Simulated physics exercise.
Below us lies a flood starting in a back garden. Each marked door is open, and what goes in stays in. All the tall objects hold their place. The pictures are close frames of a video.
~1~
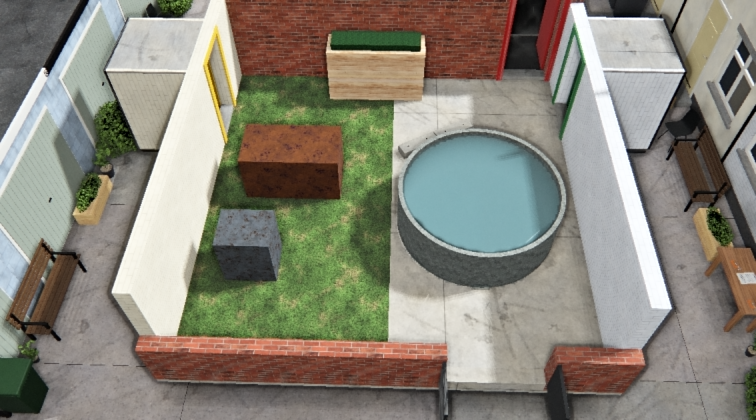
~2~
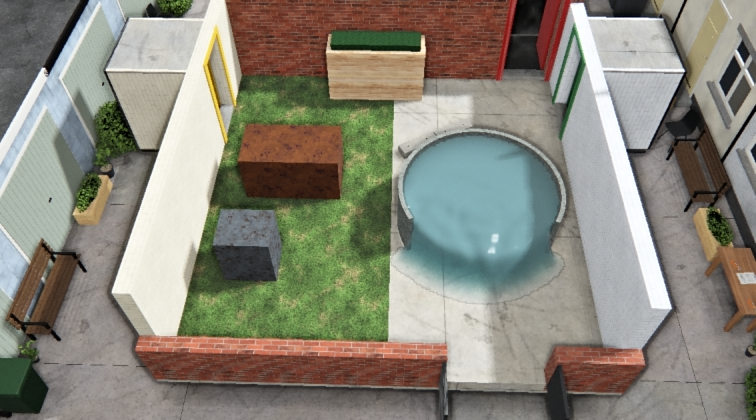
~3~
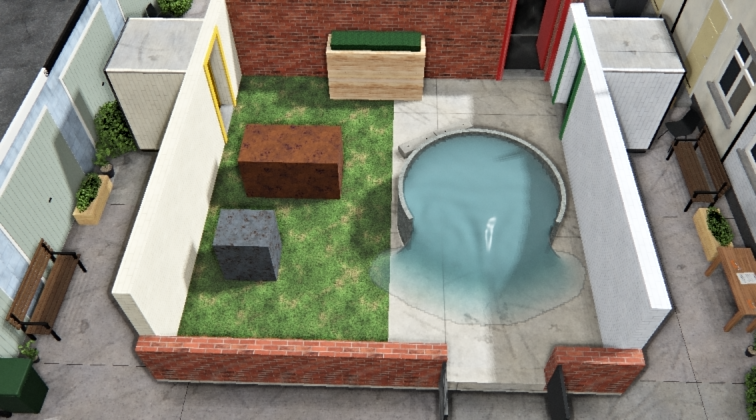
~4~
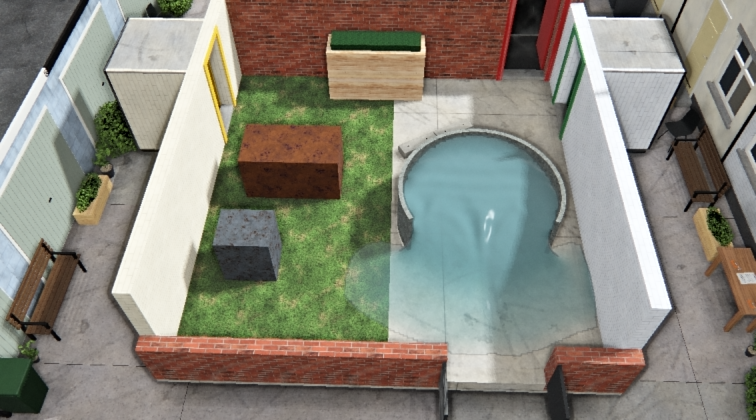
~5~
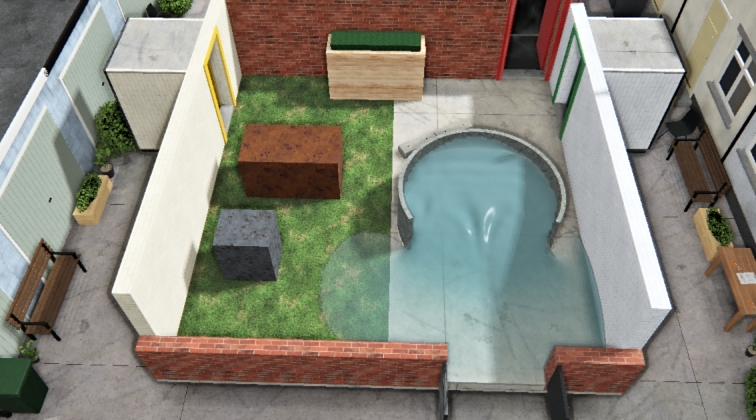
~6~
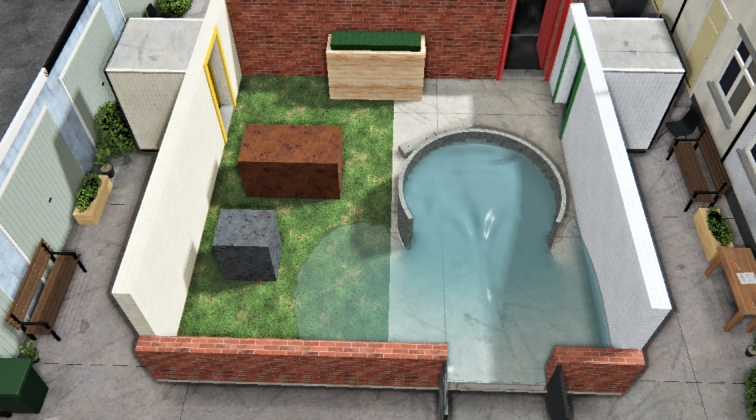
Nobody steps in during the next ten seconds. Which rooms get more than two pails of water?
The yellow door stays under that; the red door stays under that; the green door stays under that.
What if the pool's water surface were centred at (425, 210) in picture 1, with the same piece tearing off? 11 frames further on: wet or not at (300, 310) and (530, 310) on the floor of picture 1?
One after the other: Awash, wet.
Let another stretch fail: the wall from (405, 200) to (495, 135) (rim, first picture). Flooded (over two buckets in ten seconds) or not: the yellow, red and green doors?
One by one: Yellow door is over; red door goes over; green door passes that mark.
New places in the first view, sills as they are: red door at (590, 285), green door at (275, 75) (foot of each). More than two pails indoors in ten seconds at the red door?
In short: The red door takes more.
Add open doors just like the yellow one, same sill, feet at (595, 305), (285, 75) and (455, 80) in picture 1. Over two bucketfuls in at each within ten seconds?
One after the other: Passes that mark, holds, takes less.
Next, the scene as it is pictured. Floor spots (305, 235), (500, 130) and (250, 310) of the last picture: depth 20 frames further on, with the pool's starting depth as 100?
About 8, 0 and 18 per cent.
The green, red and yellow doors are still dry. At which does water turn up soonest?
First comes the door marked green.
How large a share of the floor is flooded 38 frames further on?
Close to 75 %.
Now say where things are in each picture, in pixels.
In the first picture, the round tank at (481, 191) is whole and still.
In the second picture, the front is at (396, 257), out from the gap at (483, 273).
In the third picture, the front is at (378, 266), out from the gap at (482, 276).
In the fourth picture, water pours out at (482, 278) and has run to (353, 271).
In the fifth picture, the front is at (326, 289), out from the gap at (481, 278).
In the sixth picture, the front is at a hidden place, out from the gap at (481, 278).
A moment on, water covers 35 % of the floor; the yellow door not reached, the red door not reached, the green door not reached.
Next, water covers 40 % of the floor; the yellow door not reached, the red door not reached, the green door not reached.
Then, water covers 50 % of the floor; the yellow door not reached, the red door not reached, the green door wet at the sill, nothing in.
Later, water covers 75 % of the floor; the yellow door wet at the sill, nothing in, the red door under two buckets in, the green door wet at the sill, nothing in.
In the end, water covers 95 % of the floor; the yellow door wet at the sill, nothing in, the red door under two buckets in, the green door wet at the sill, nothing in.
